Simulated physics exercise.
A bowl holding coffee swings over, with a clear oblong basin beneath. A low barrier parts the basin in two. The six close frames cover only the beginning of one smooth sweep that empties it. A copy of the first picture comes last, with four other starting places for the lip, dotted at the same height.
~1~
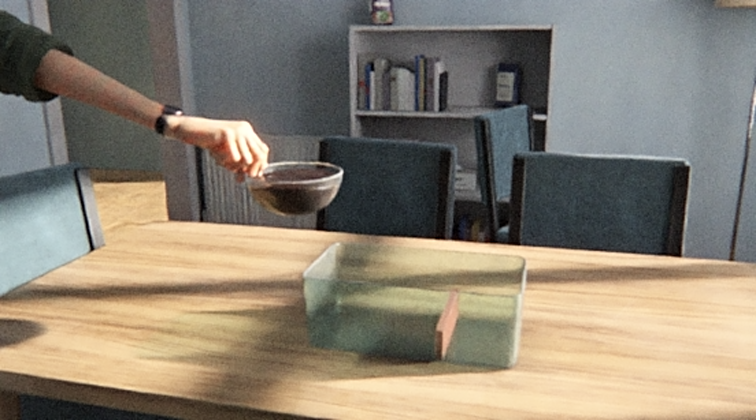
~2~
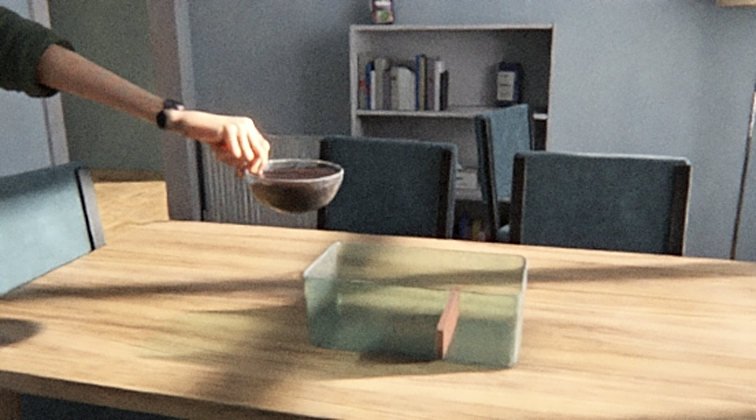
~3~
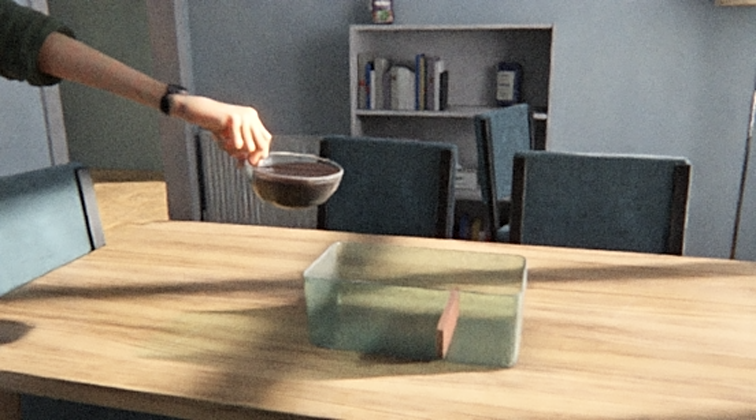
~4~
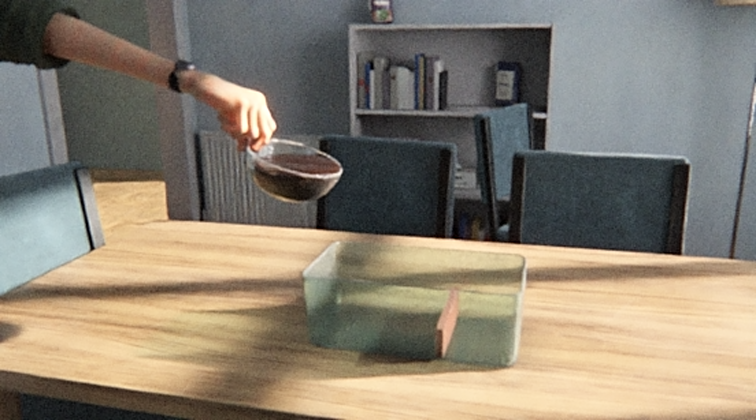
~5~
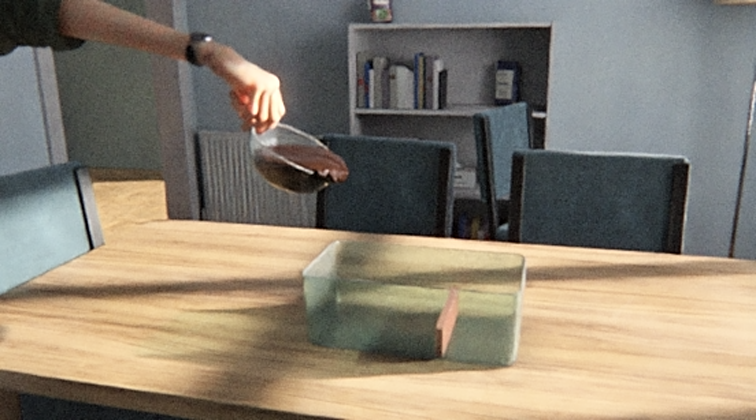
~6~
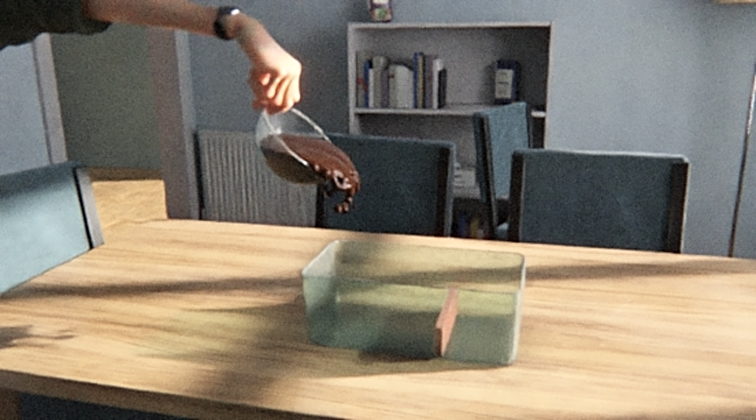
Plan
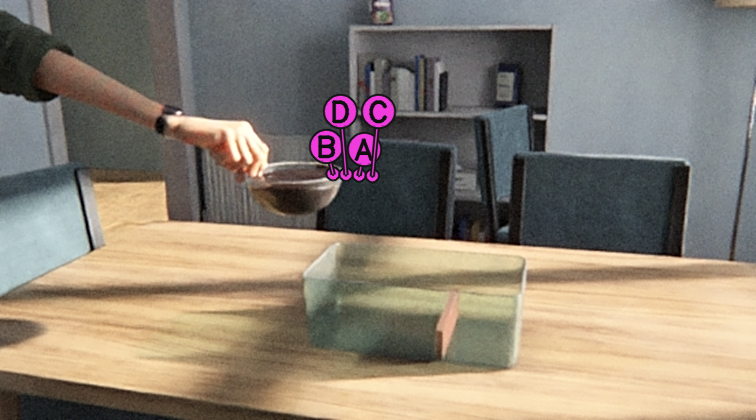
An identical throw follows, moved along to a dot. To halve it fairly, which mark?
Take C.
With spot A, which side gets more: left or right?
More ends on the left.
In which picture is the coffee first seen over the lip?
Picture 4.
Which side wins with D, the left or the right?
More ends on the left.
On the marked copy, A at (359, 175); B at (333, 173); C at (372, 175); D at (346, 174).
With A, about 77 % ends left of the wall and 20 % right of it; 3 % is lost outside.
With B, about 88 % ends left of the wall and 8 % right of it; 4 % is lost outside.
With C, about 46 % ends left of the wall and 49 % right of it; 5 % is lost outside.
With D, about 92 % ends left of the wall and 3 % right of it; 5 % is lost outside.
